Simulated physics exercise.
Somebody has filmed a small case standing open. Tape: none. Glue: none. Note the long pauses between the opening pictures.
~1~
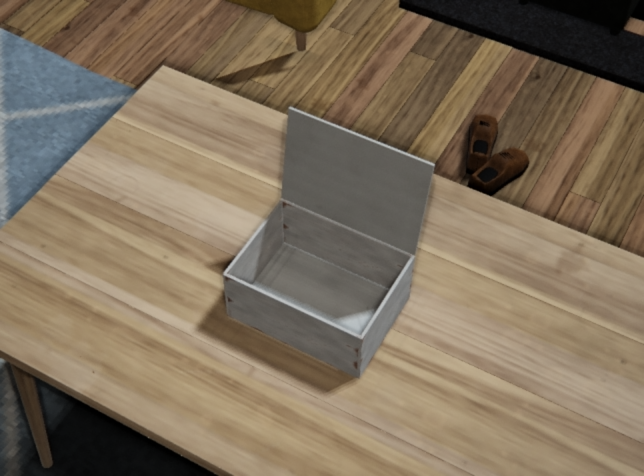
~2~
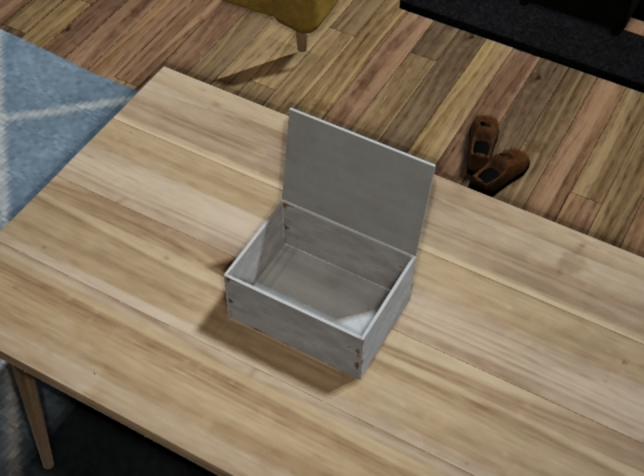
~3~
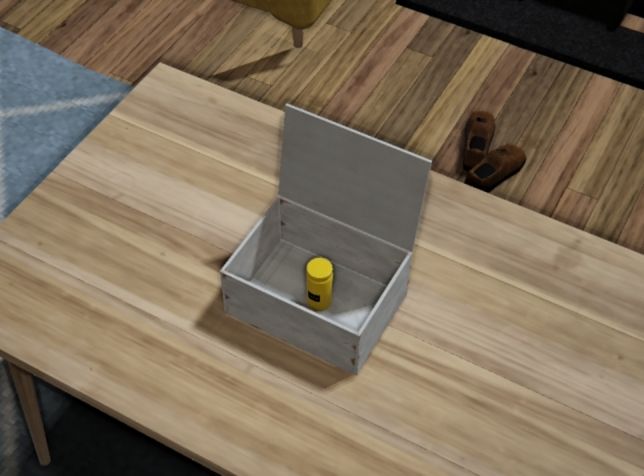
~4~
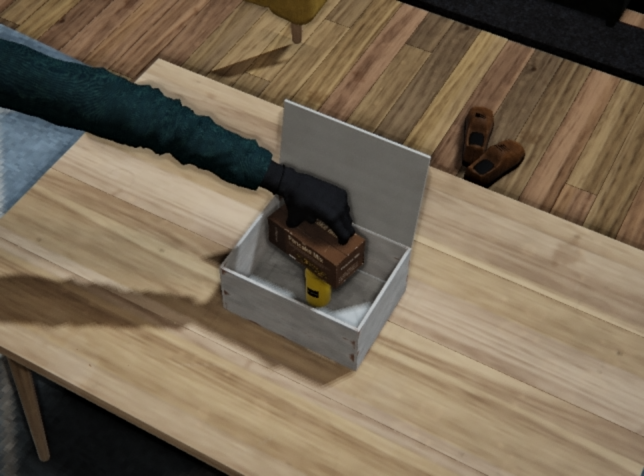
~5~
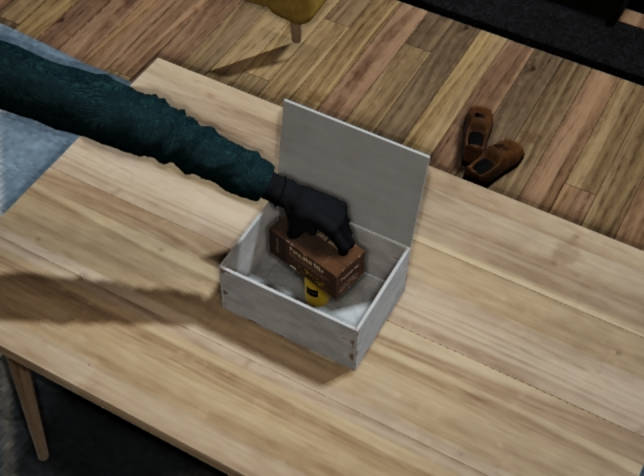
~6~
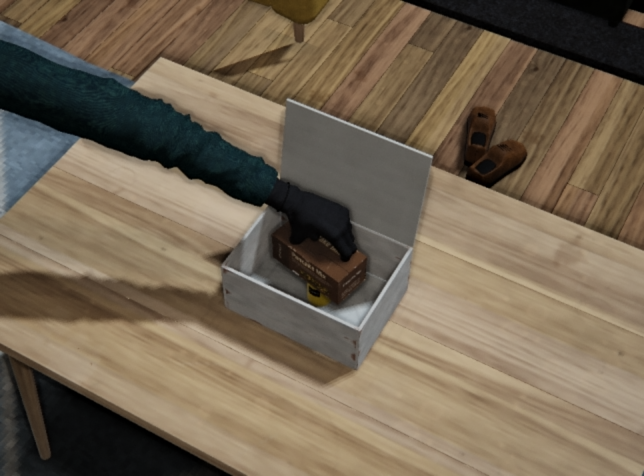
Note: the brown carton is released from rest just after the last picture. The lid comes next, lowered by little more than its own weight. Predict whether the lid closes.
Prediction: The lid stays ajar.
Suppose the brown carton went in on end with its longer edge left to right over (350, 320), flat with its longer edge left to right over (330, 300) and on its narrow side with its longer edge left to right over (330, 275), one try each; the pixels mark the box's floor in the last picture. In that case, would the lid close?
In order, the lid gets blocked, then gets blocked, then fits down.
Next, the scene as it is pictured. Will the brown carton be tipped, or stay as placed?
By the end it has kept its angle.
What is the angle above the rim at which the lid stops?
Roughly 40 degrees above the rim.
Then, 1.10 s past the last view, lid starting down.
Then, 1.50 s past the last view, lid 66° above the rim.
Then, 1.80 s past the last view, lid 44° above the rim.
Finally, lid 39° above the rim; both still in place. Final places as the last picture's camera would see them, brown carton near (319, 258).
